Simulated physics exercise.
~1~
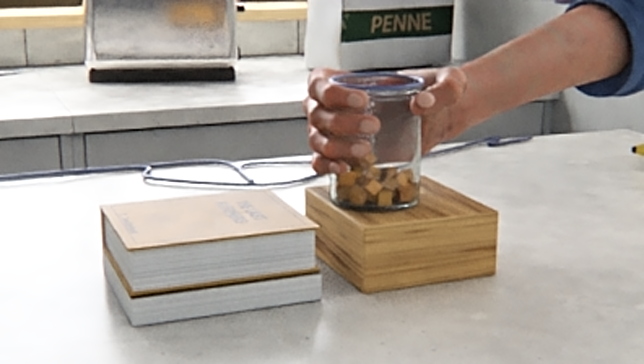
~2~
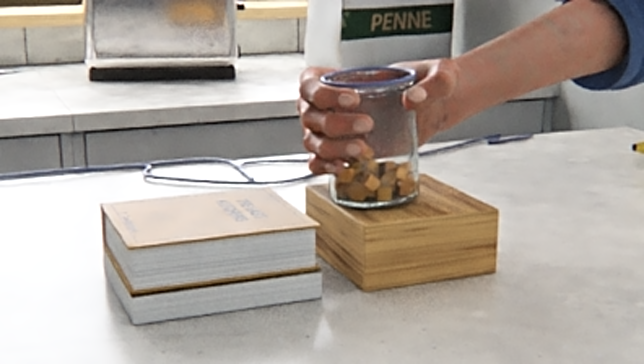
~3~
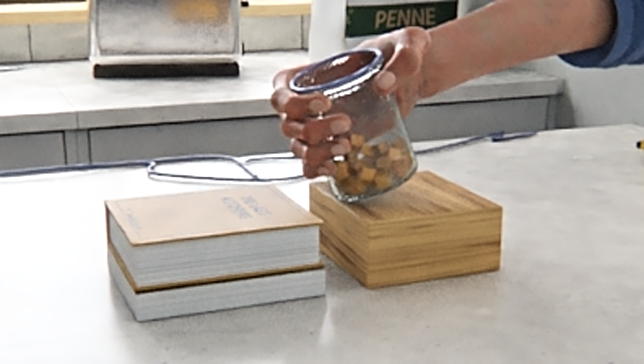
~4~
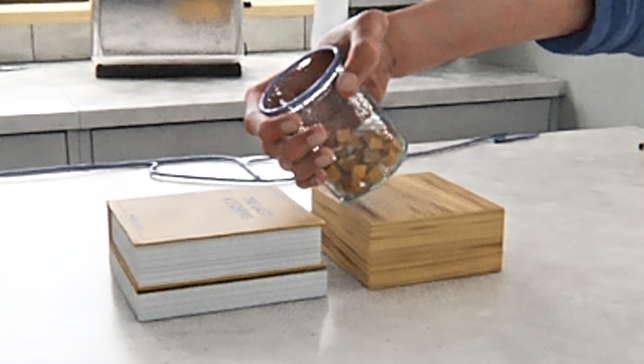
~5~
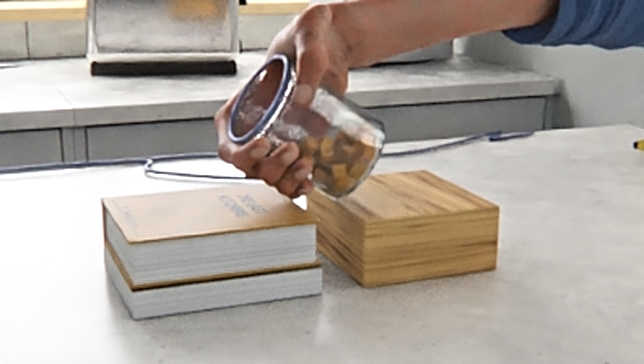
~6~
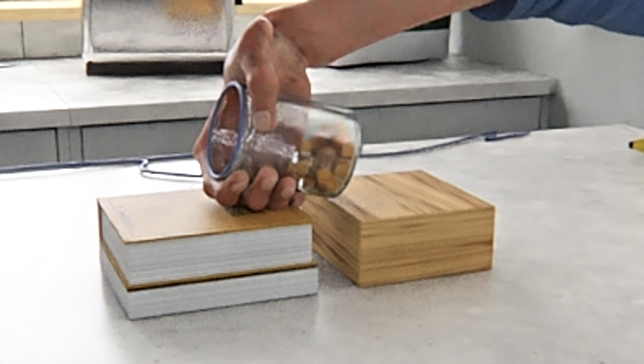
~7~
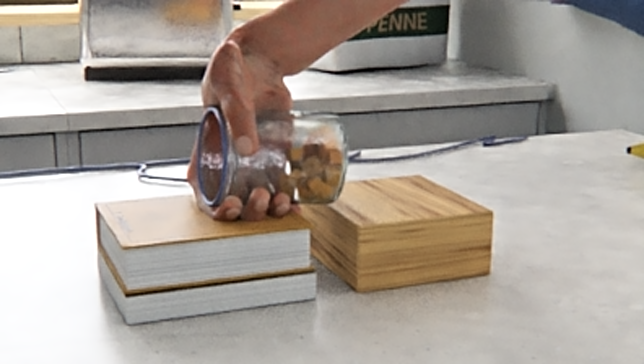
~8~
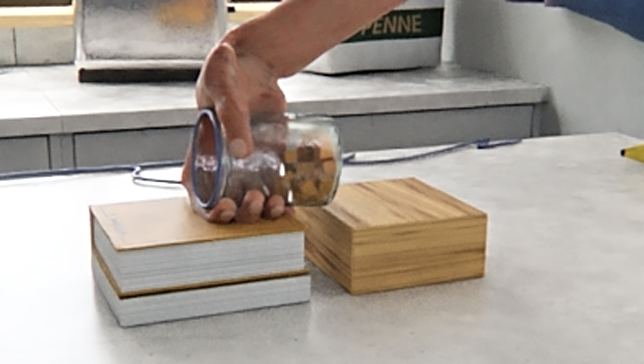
Hand lifting a glass jar of small brown cubes off a wooden block, tipping it sideways onto stacked books, cubes staying inside.
